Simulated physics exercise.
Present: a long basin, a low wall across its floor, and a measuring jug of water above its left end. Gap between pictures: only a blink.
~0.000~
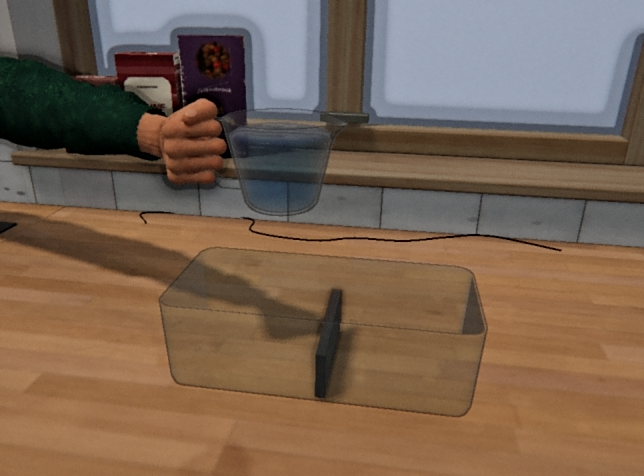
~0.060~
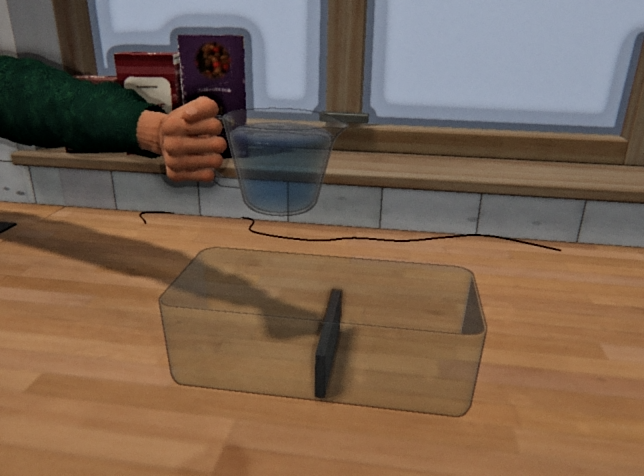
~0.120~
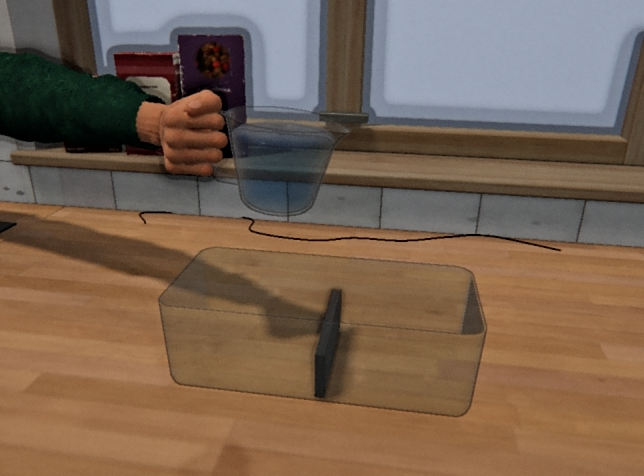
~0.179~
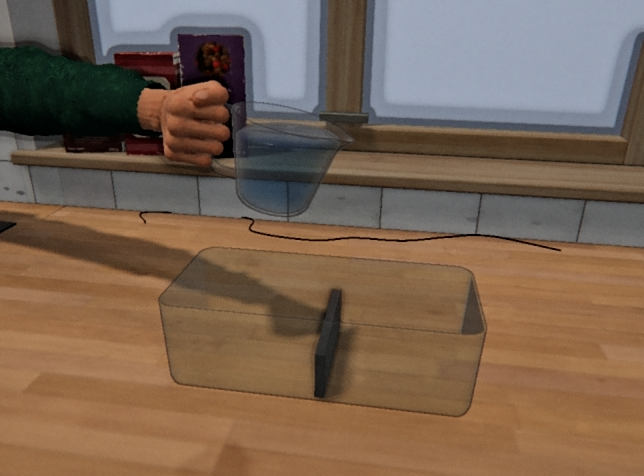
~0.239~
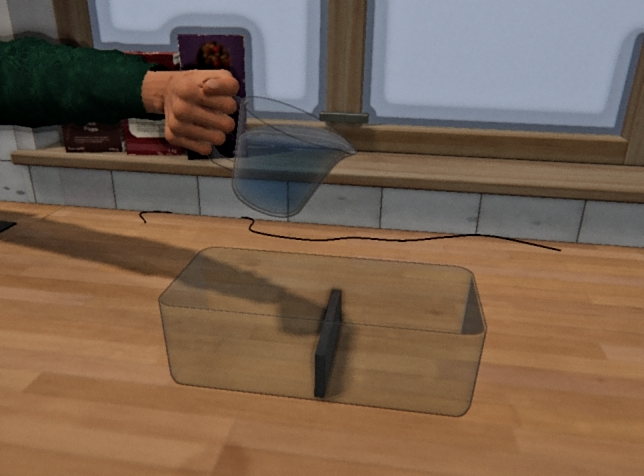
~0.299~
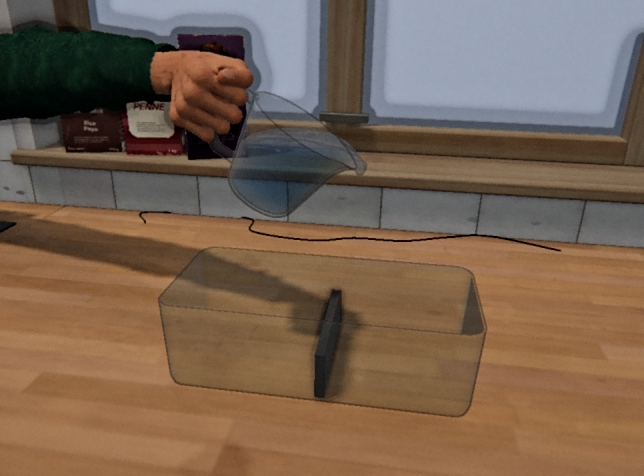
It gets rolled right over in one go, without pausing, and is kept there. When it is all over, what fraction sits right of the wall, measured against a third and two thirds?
It finishes at more than two thirds.
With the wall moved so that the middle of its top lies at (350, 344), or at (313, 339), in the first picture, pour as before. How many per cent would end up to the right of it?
Estimated: 75 % first, 90 % second.
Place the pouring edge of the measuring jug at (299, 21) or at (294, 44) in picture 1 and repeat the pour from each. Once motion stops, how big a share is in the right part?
The first gives 80 %, the second 75 %.
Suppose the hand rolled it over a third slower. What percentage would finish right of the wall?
About 95 per cent would end up there.
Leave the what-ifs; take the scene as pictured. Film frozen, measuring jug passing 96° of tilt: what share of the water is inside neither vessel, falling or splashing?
Roughly 30 per cent.
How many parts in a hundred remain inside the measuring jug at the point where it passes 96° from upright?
Amount still in: Approx. 30 %.
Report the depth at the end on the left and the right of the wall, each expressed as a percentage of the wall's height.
On the left roughly 0, on the right roughly 40.
A moment on, the measuring jug is tipped on its side and 32 per cent is still to pour, 0 is left of the wall and 37 right of it.
Next, the measuring jug is tipped right over and 1 per cent is still to pour, 2 is left of the wall and 91 right of it.
Then the measuring jug is tipped right over and 0 per cent is still to pour, 4 is left of the wall and 94 right of it.
Later the measuring jug is tipped right over and 0 per cent is still to pour, 4 is left of the wall and 94 right of it.
In the end 4 per cent lies left of the wall, 94 right of it and 2 outside.
